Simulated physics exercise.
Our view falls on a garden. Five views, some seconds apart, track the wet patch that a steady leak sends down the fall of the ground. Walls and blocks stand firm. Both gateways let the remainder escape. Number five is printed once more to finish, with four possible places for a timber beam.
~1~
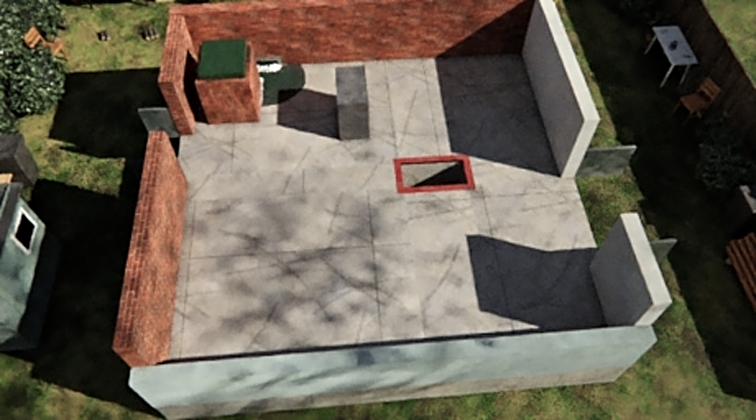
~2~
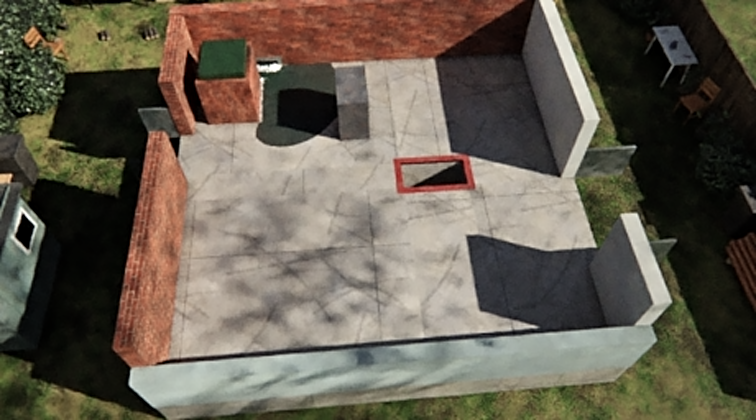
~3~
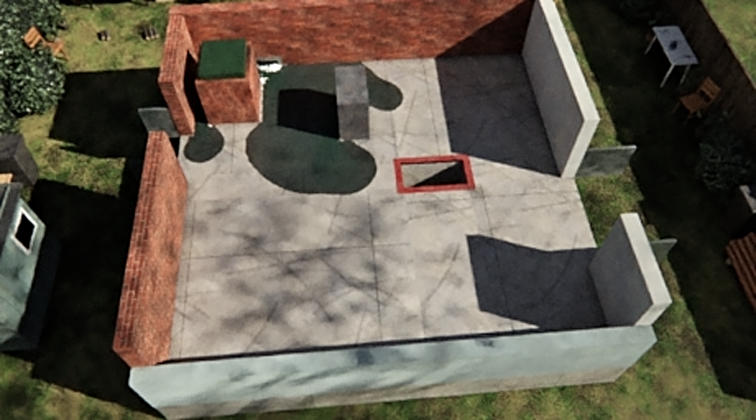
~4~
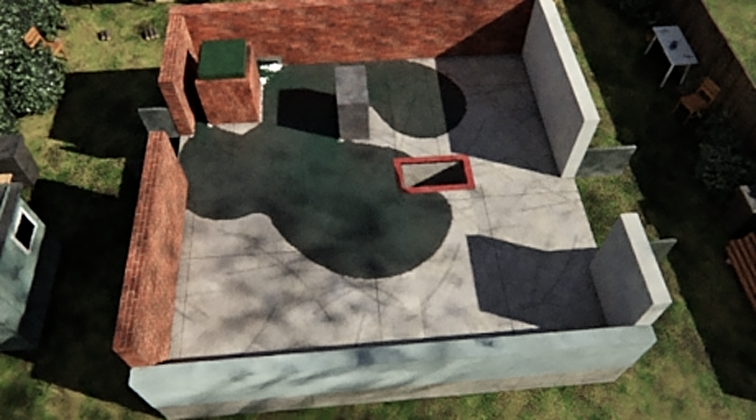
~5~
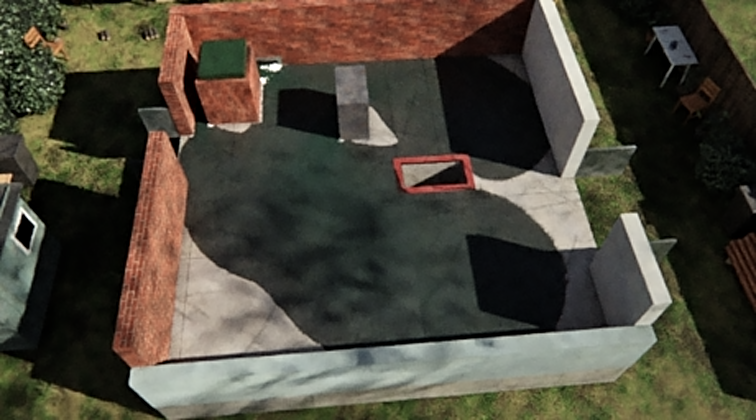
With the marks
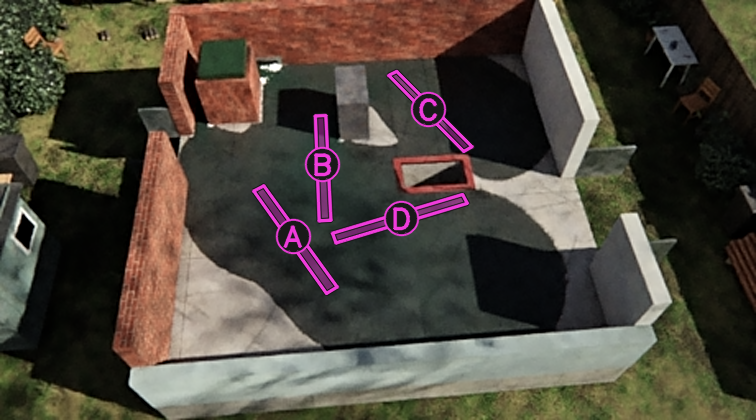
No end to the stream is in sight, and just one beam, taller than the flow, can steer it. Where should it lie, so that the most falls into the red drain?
Best: D.
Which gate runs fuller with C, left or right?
The right gate.
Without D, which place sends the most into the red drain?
That is place C.
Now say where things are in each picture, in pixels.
Outfall at (267, 62); red drain at (434, 174); open gate at (574, 220); open gate at (191, 158); water covers 3 % of the ground and shows as far out as (278, 97); red drain still dry.
Water covers 9 % of the ground and shows as far out as (281, 142); red drain still dry.
Water covers 18 % of the ground and shows as far out as (365, 179); red drain still dry.
Water covers 39 % of the ground and shows as far out as (396, 269); red drain taking water.
Water covers 74 % of the ground and shows as far out as (551, 282); red drain taking water.
On the marked copy, A from (258, 188) to (331, 290); B from (325, 220) to (320, 115); C from (392, 73) to (467, 149); D from (334, 238) to (464, 198).
If A is chosen, about 10 % of the stream runs into the red drain, about 89 % out by the gates.
If B is chosen, about 8 % of the stream runs into the red drain, about 90 % out by the gates.
If C is chosen, about 25 % of the stream runs into the red drain, about 74 % out by the gates.
If D is chosen, about 40 % of the stream runs into the red drain, about 58 % out by the gates.
